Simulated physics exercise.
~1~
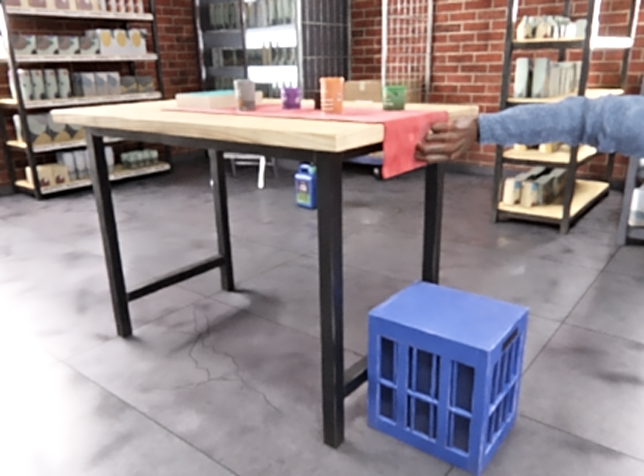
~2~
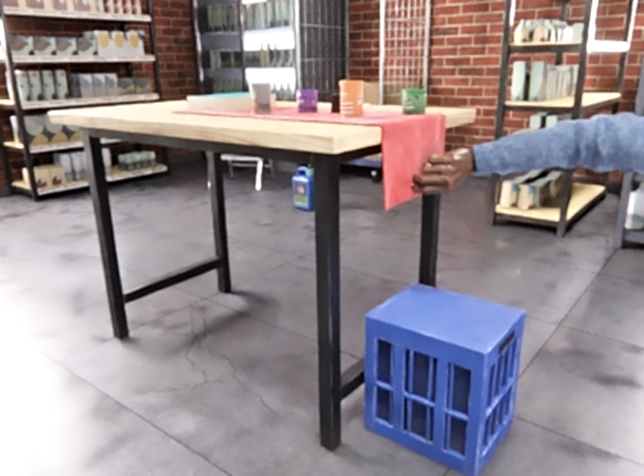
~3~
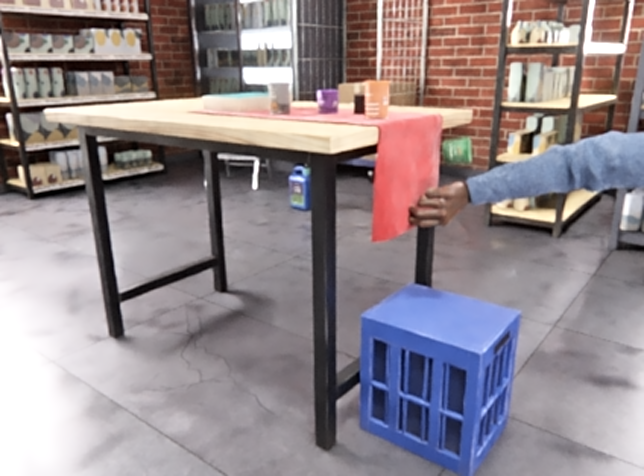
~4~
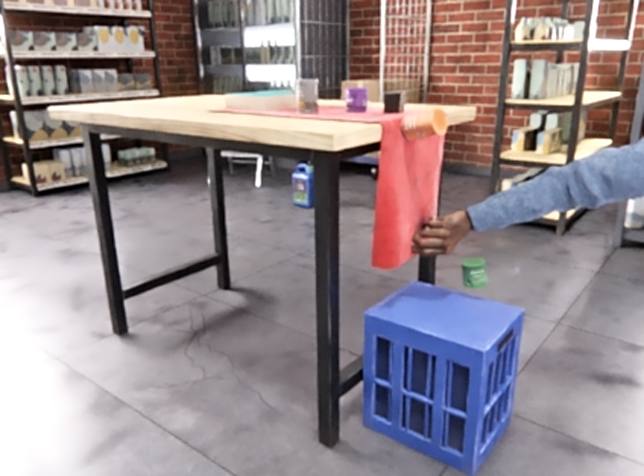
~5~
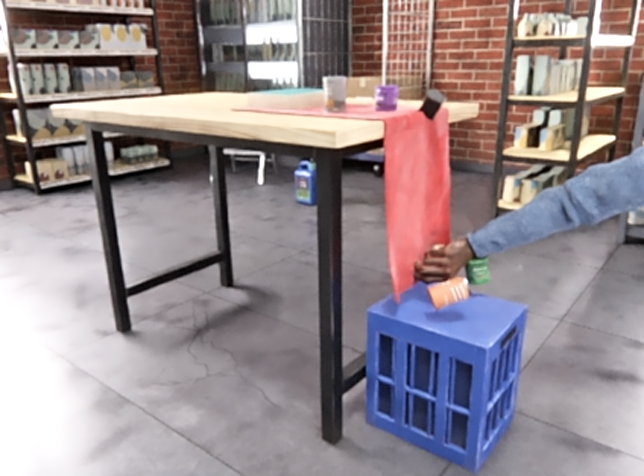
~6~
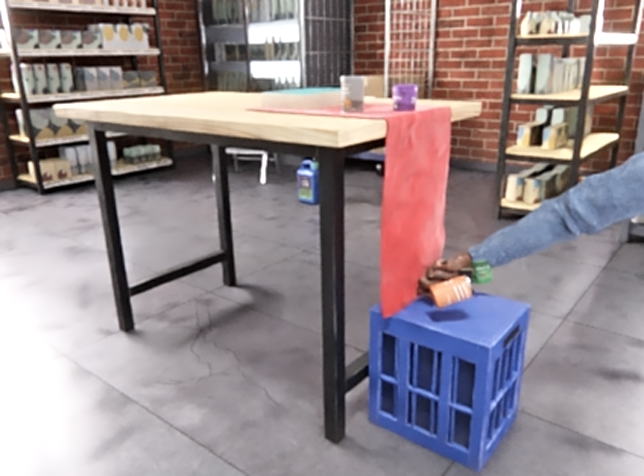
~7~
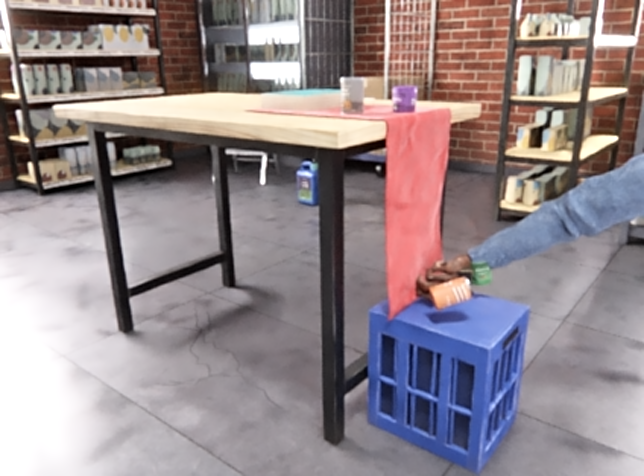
In the video, a hand slowly pulls the hanging end of a red scarf down from a wooden table, carrying the pots right until a green pot, an orange can and a black cube fall in turn, and the hem stops at a blue crate with two containers still on the table.
